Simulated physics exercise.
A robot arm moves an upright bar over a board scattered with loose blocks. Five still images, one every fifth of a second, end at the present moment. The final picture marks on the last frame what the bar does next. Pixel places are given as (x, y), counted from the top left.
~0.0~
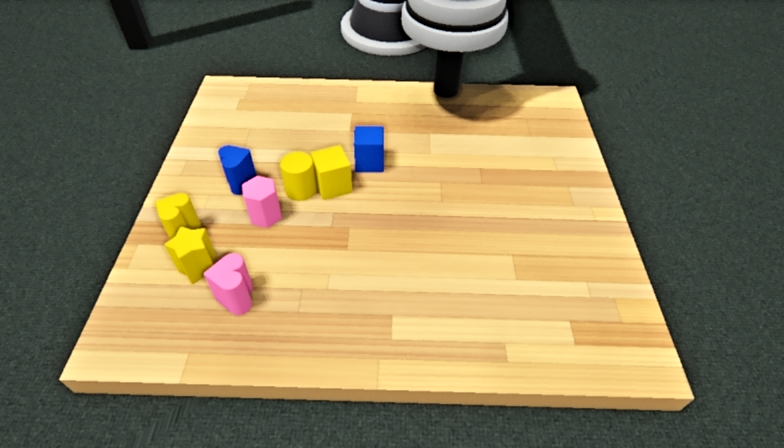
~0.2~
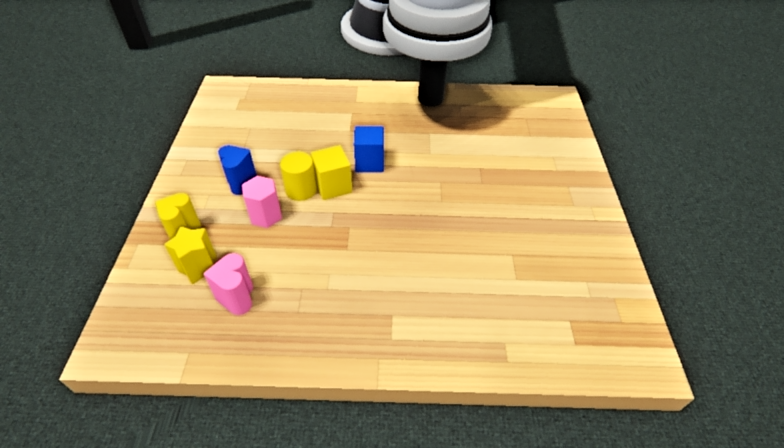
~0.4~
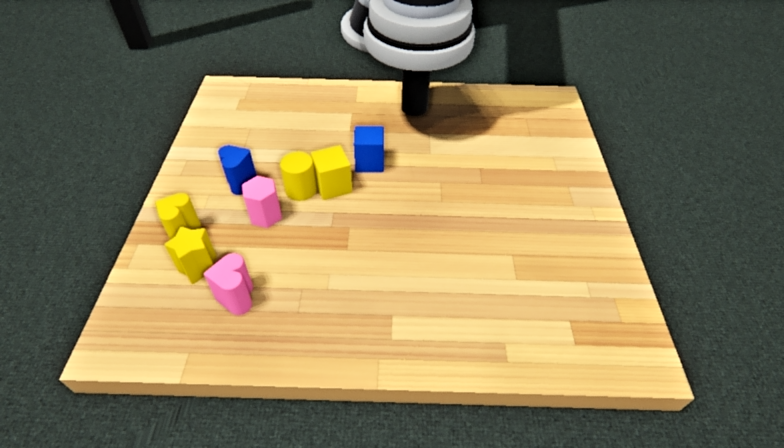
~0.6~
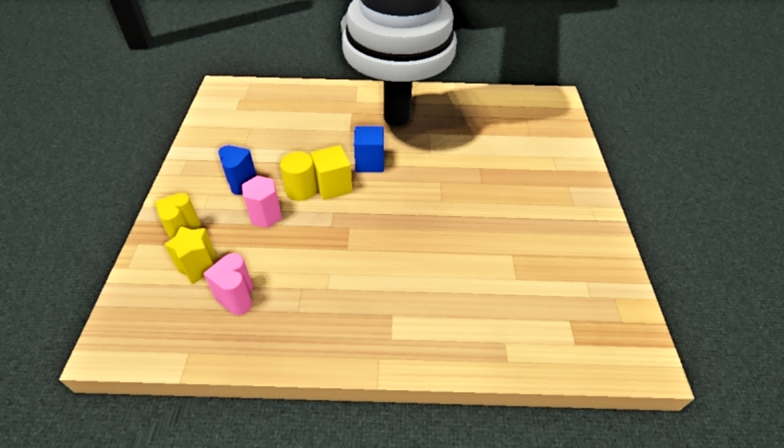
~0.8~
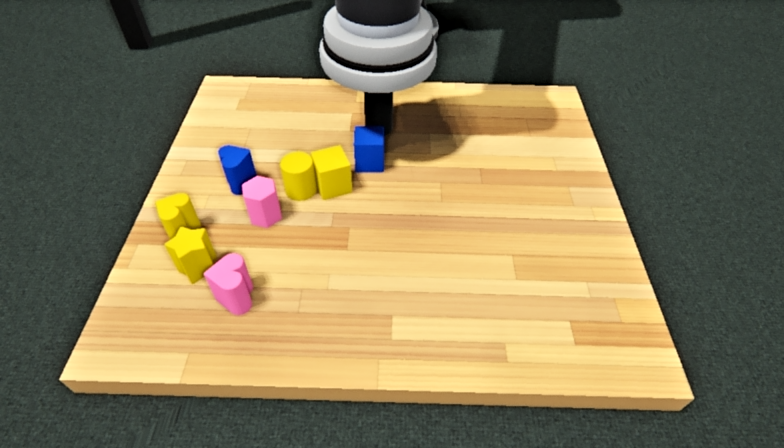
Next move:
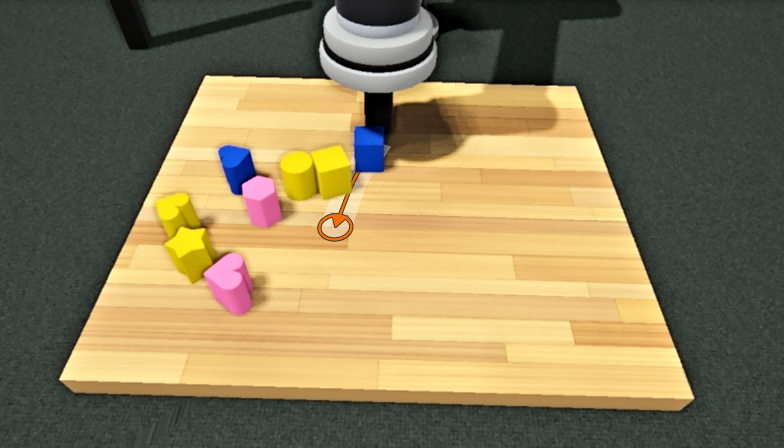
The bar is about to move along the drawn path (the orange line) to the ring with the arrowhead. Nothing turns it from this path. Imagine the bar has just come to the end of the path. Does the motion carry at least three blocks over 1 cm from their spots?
Yes, it checks out.
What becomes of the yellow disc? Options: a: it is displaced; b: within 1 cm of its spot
The one that fits is a, it is displaced.
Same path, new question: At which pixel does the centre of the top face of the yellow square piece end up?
The middle of the upper face of the yellow square piece will lie at about (301, 189) in the picture.
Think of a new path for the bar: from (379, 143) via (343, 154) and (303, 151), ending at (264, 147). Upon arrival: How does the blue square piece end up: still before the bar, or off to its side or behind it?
It falls back or aside.
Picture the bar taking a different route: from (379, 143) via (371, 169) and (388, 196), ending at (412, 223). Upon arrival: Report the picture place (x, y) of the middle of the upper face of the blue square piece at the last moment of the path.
It should be at about (362, 182).
Path on the board, from (379, 143) through (354, 180) to (335, 227).
The first path, step by step. One third of the way, bar at (361, 153); yellow square piece at (328, 161), turned 20° clockwise; blue square piece at (360, 159).
Two thirds of the way, bar at (346, 181); yellow disc at (283, 164); yellow square piece at (308, 177), turned 50° clockwise; blue square piece at (360, 188), turned 40° anticlockwise.
At the end, bar at (334, 213); pink six-sided block in place; yellow disc at (283, 164); yellow square piece at (301, 189), turned 120° clockwise; blue square piece at (363, 212), turned 80° anticlockwise.
